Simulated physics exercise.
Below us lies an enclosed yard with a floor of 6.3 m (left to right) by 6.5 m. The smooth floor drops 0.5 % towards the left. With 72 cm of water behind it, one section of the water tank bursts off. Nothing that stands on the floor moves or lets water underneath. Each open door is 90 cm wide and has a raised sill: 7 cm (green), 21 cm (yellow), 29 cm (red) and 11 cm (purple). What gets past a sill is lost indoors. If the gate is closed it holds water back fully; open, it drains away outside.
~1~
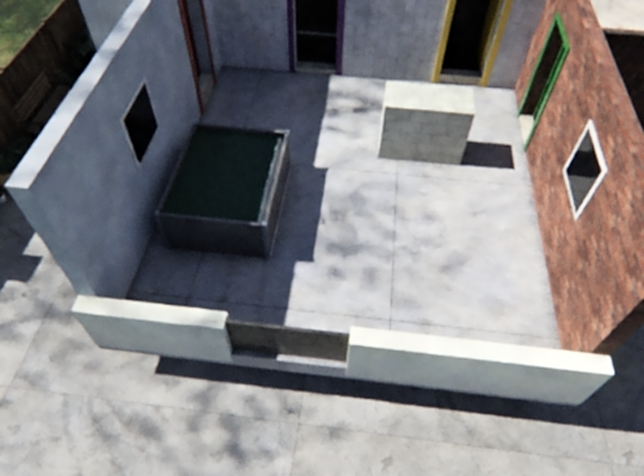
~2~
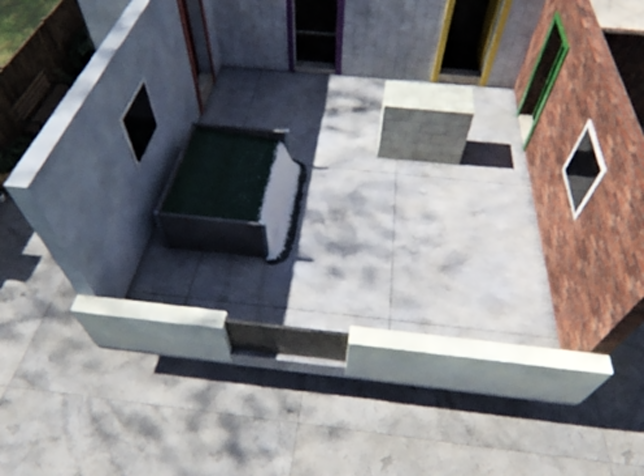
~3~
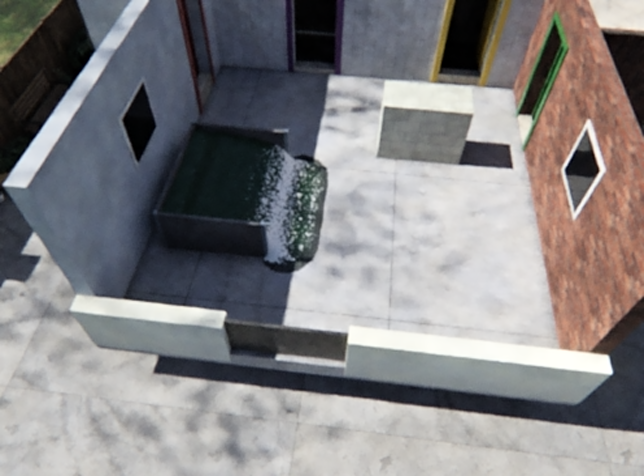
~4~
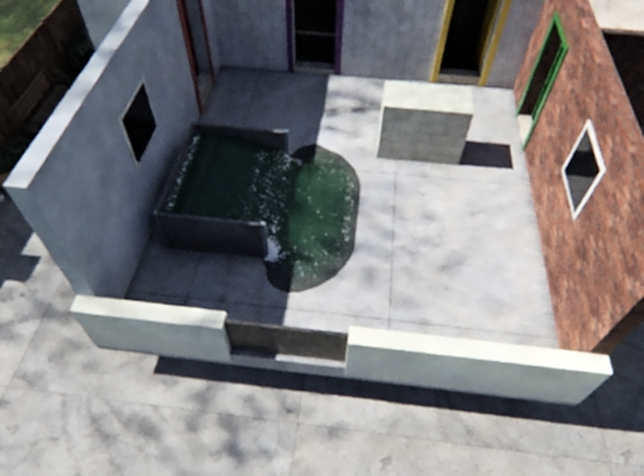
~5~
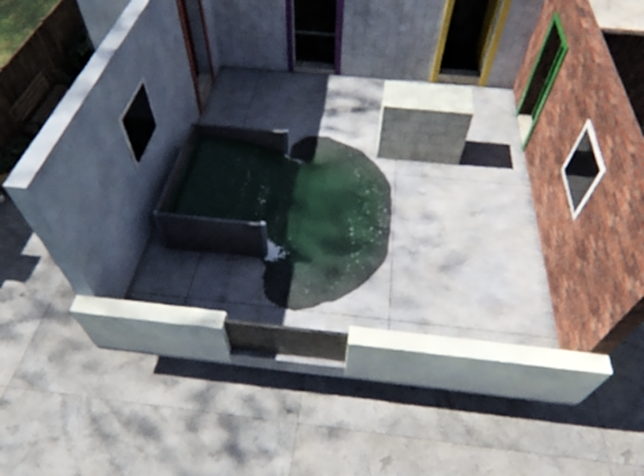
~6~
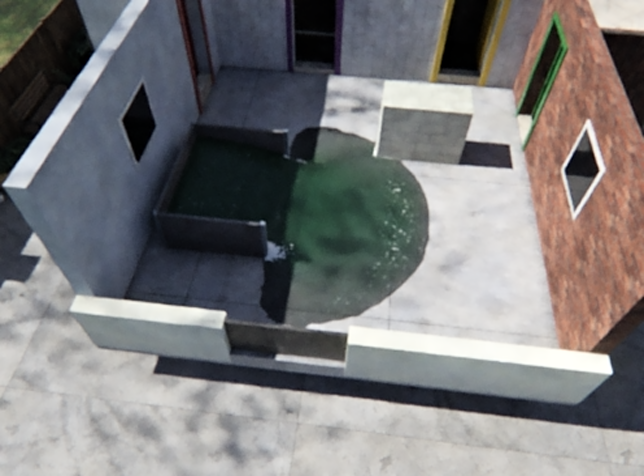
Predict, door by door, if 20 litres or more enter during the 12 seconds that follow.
Within that time: At the green door it does not reach the limit; at the yellow door it does not reach the limit; at the red door it stays under the limit; at the purple door it stays under the limit.
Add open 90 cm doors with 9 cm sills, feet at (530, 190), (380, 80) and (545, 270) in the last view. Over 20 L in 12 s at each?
In turn: Over, below, past it.
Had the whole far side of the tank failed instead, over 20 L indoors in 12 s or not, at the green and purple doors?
Then: Green over, purple over.
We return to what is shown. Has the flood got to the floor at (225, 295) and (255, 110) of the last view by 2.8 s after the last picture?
In turn: Not reached, still dry.
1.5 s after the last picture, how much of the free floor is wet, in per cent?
About 55 per cent.
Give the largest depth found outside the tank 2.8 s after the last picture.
Up to some 24 cm.
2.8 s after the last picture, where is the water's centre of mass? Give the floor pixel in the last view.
At about (415, 221).
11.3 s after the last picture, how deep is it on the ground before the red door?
About 9.0 cm.
Then, 0.7 s after the last picture water covers 45 % of the floor and is deepest (24 cm) near (288, 224); green door not reached, yellow door not reached, red door not reached, purple door not reached.
Then, 1.5 s after the last picture water covers 55 % of the floor and is deepest (40 cm) near (552, 375); green door 6 cm at the sill, 0 L in, yellow door not reached, red door not reached, purple door not reached.
Then, 2.8 s after the last picture water covers 65 % of the floor and is deepest (24 cm) near (524, 274); green door 8 cm at the sill, 2 L in, yellow door 16 cm at the sill, 0 L in, red door not reached, purple door 5 cm at the sill, 0 L in.
Then, 6.3 s after the last picture water covers 90 % of the floor and is deepest (18 cm) near (139, 263); green door 5 cm at the sill, 4 L in, yellow door 8 cm at the sill, 0 L in, red door 3 cm at the sill, 0 L in, purple door 4 cm at the sill, 0 L in.
Then, 11.3 s after the last picture water covers 95 % of the floor and is deepest (12 cm) near (179, 167); green door 3 cm at the sill, 4 L in, yellow door 4 cm at the sill, 0 L in, red door 9 cm at the sill, 0 L in, purple door 7 cm at the sill, 0 L in.
